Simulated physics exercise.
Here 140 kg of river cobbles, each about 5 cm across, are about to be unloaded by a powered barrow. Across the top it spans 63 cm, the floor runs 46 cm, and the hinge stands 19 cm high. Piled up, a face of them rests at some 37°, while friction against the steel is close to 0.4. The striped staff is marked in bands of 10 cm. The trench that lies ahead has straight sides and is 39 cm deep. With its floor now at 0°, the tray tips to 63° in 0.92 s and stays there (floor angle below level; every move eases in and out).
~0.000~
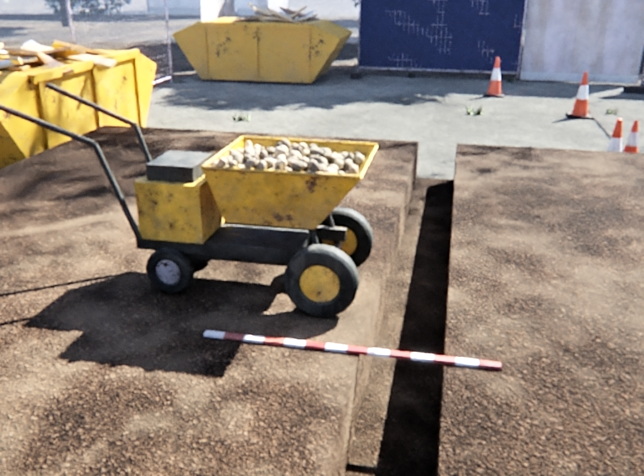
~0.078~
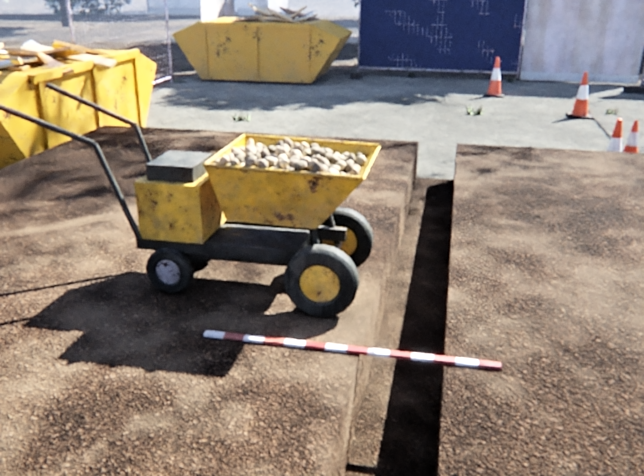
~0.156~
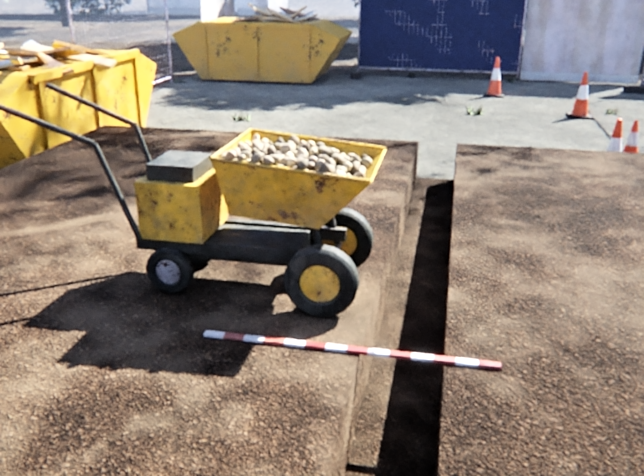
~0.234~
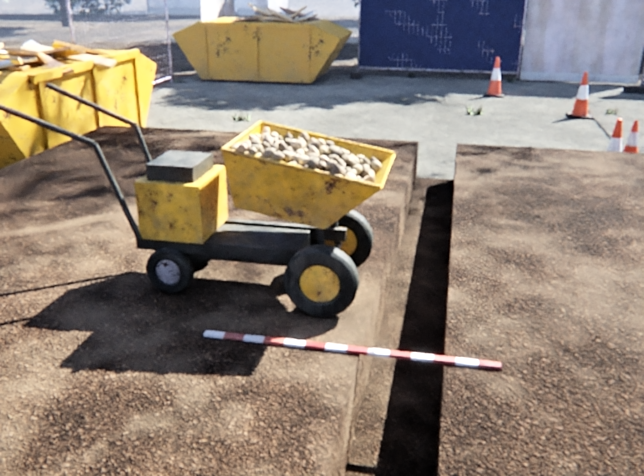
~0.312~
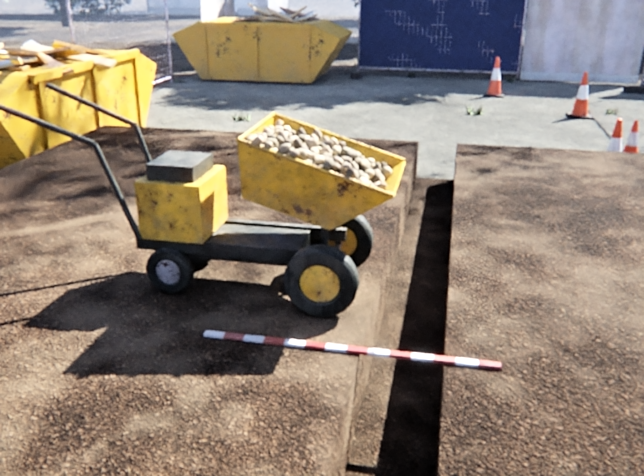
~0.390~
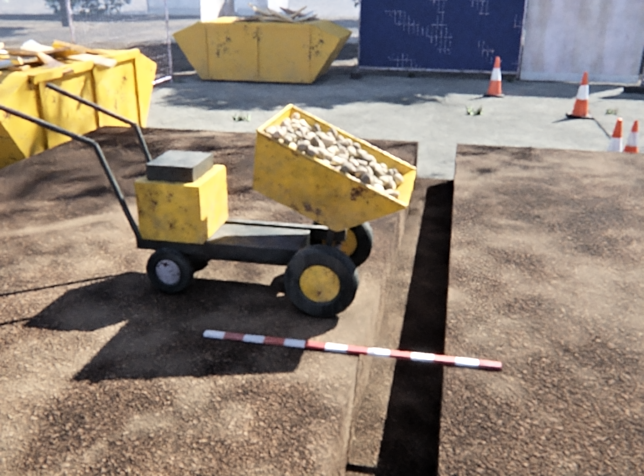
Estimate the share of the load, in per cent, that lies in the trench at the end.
I would say 23 per cent of the load lies in the trench at the end.
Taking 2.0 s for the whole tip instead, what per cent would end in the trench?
Close to 30 percent, then.
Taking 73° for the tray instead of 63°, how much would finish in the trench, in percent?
Then close to 20 per cent.
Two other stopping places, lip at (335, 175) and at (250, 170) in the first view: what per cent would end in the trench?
First place roughly 45%, second roughly 65%.
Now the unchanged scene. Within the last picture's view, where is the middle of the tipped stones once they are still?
Their middle lands near (484, 302).
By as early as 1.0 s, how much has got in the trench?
By then, around 0 percent.
After 0.7 s the floor is at 53°; 100 % in the tray; the foremost stones are at (435, 225).
After 1.0 s the floor is at 63°; 74 % in the tray, 25 % past the trench; the foremost stones are at (512, 297).
After 1.4 s the floor is at 63°; 41 % in the tray, 1 % in the trench, 58 % past the trench; the foremost stones are at (630, 309).
After 3.3 s the floor is at 63°; 9 % in the tray, 23 % in the trench, 68 % past the trench; the foremost stones are past the picture's edge.
